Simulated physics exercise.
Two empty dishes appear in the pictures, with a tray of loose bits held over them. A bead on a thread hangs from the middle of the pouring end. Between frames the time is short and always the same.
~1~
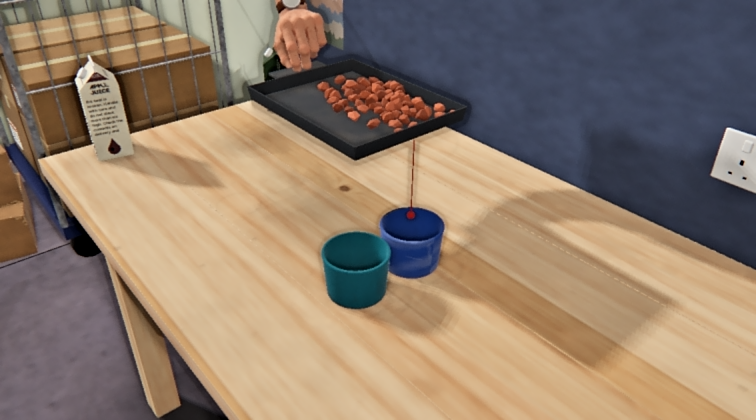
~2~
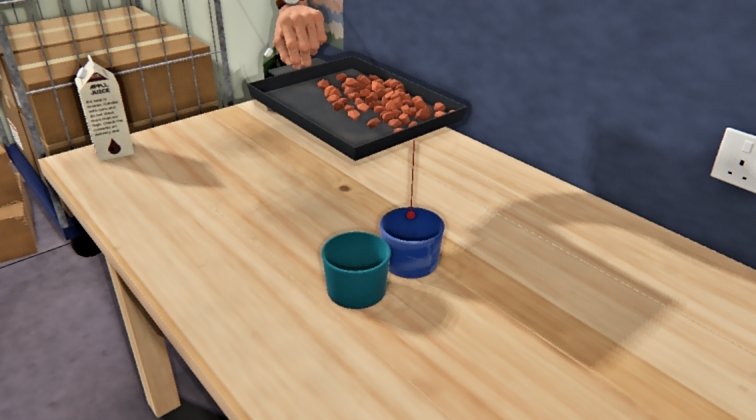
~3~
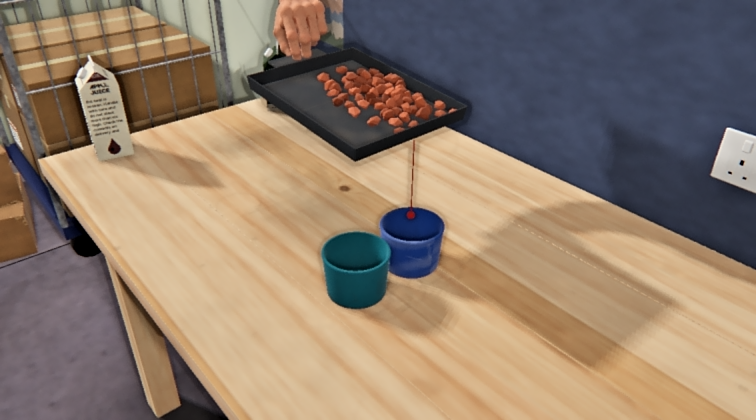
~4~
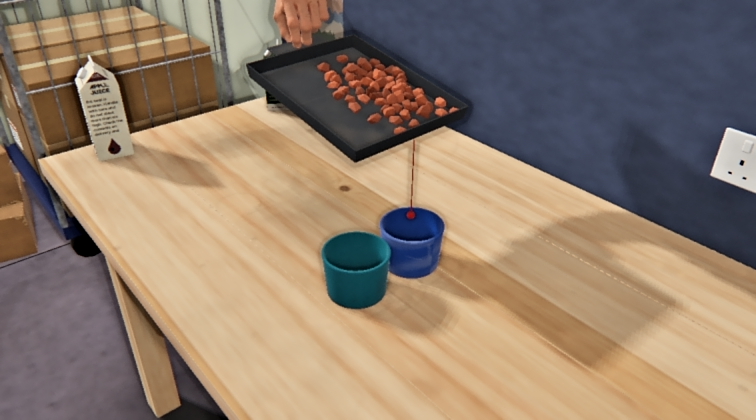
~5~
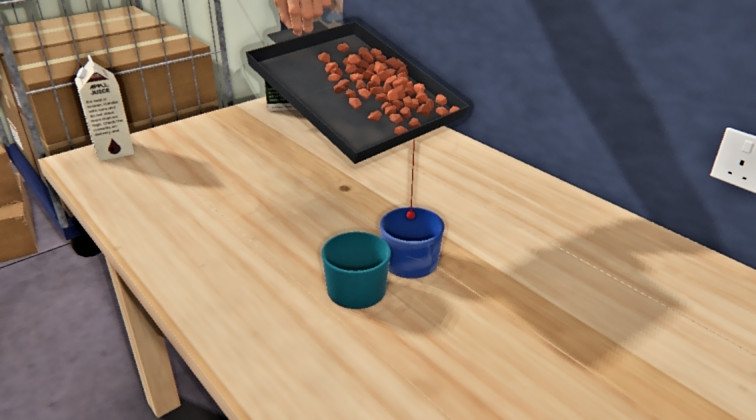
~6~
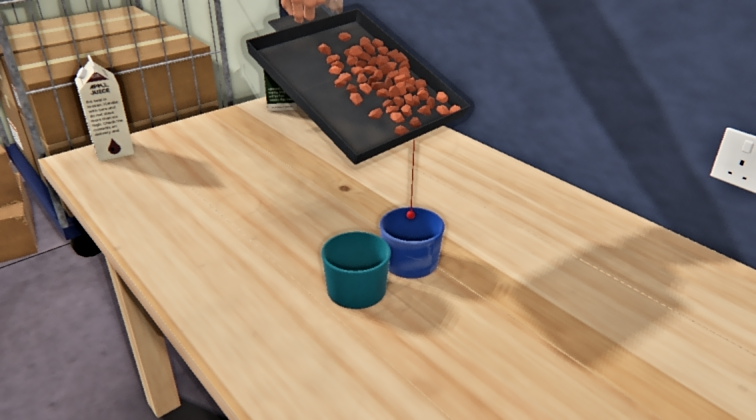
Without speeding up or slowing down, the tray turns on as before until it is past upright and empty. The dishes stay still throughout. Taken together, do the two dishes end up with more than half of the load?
No, I expect the dishes to end up with a lesser share of the load.
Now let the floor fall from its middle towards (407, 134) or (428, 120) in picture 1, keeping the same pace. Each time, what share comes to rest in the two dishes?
Around 0 percent for the first aim and around 0 percent for the second.
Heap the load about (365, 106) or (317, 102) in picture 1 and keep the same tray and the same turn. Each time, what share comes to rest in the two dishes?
Estimate: 20 % first, 20 % second.
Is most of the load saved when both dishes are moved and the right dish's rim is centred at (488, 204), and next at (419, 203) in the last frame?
In order, they'd catch a minor share, and next a minor share.
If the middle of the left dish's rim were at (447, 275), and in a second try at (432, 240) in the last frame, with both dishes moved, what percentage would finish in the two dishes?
The first try gives 20 per cent, the second 40 per cent.
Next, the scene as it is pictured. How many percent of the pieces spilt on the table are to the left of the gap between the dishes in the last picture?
Near 10 in a hundred.
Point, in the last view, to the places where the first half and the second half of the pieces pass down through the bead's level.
(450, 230), then (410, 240).
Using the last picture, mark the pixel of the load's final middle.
Somewhere around (434, 307) in the final view.
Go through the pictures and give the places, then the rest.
Corners of the pouring end at (355, 146) and (464, 107), level; middle of the load at (374, 99), bits of crushed brick; left dish at (377, 283); right dish at (433, 254); bead on its thread at (411, 215), in the first frame.
Corners of the pouring end at (355, 146) and (464, 106), level; middle of the load at (374, 98), in the second frame.
Corners of the pouring end at (356, 147) and (464, 106), tipped barely, lowest at the left corner; middle of the load at (374, 94), in the third frame.
Corners of the pouring end at (356, 149) and (465, 106), tipped a little, lowest at the left corner; middle of the load at (375, 87), in the fourth frame.
Corners of the pouring end at (357, 151) and (466, 105), tipped a little, lowest at the left corner; middle of the load at (376, 81), in the fifth frame.
Corners of the pouring end at (357, 153) and (467, 105), tipped clearly, lowest at the left corner; middle of the load at (378, 75); left dish at (377, 283); right dish at (433, 254), in the sixth frame.
Soon, tray tipped steeply; all on the tray.
A while on, tray tipped past a quarter turn; about a third on the tray; a stray few in the left dish; about a third outside both; about a quarter in the air.
Towards the end, tray tipped past a quarter turn; a small part in the left dish; a stray few in the right dish; most outside both.
Finally, tray tipped past a quarter turn; a small part in the left dish; a stray few in the right dish; most outside both.
